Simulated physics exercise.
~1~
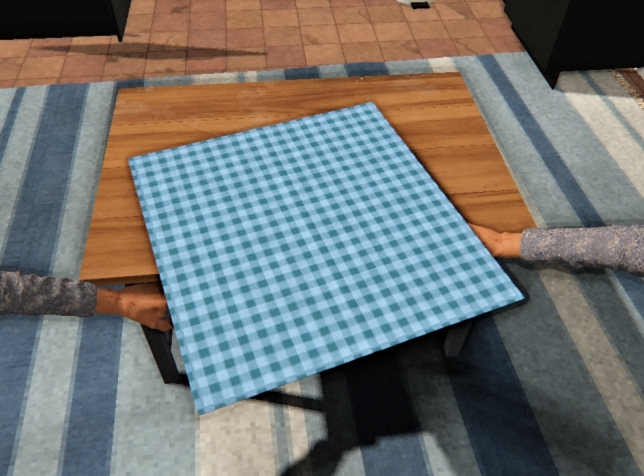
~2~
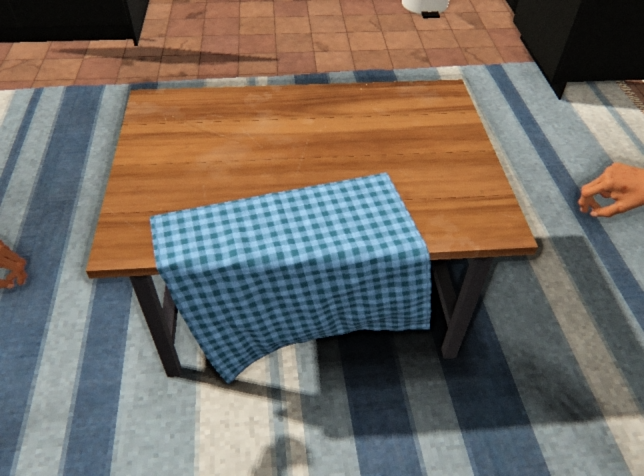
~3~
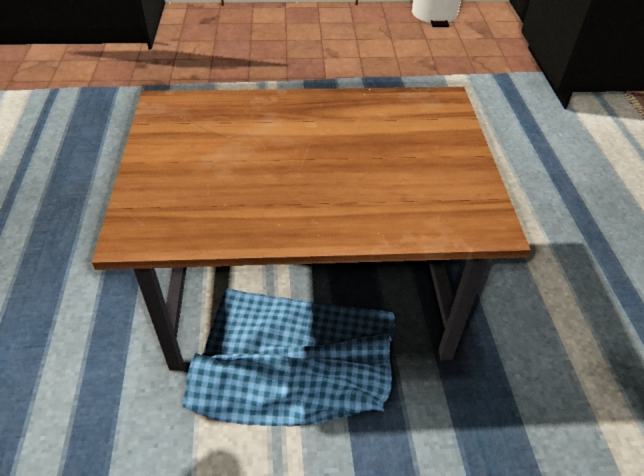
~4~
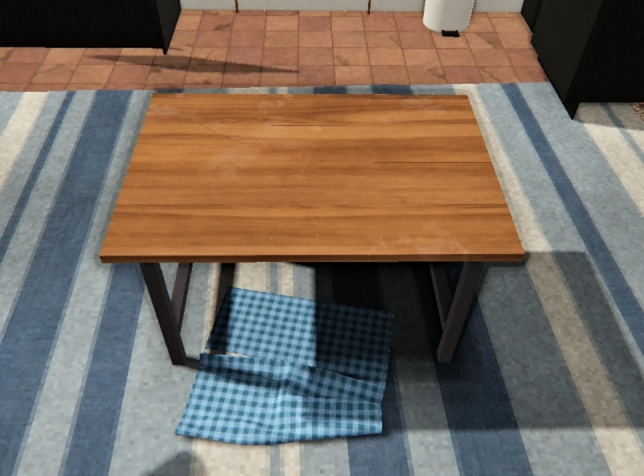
Two hands in grey sleeves, one at each side, hold a blue checked tea towel flat over the front of a brown wooden table, seen from above and in front. The table has dark legs and stands on a blue and cream striped rug, with reddish tiles behind. The hands let go and move apart, and the cloth sags over the front edge, part of it still lying on top. It then slides off completely and drops to the rug. It ends crumpled and folded below the front edge, leaving the tabletop bare.
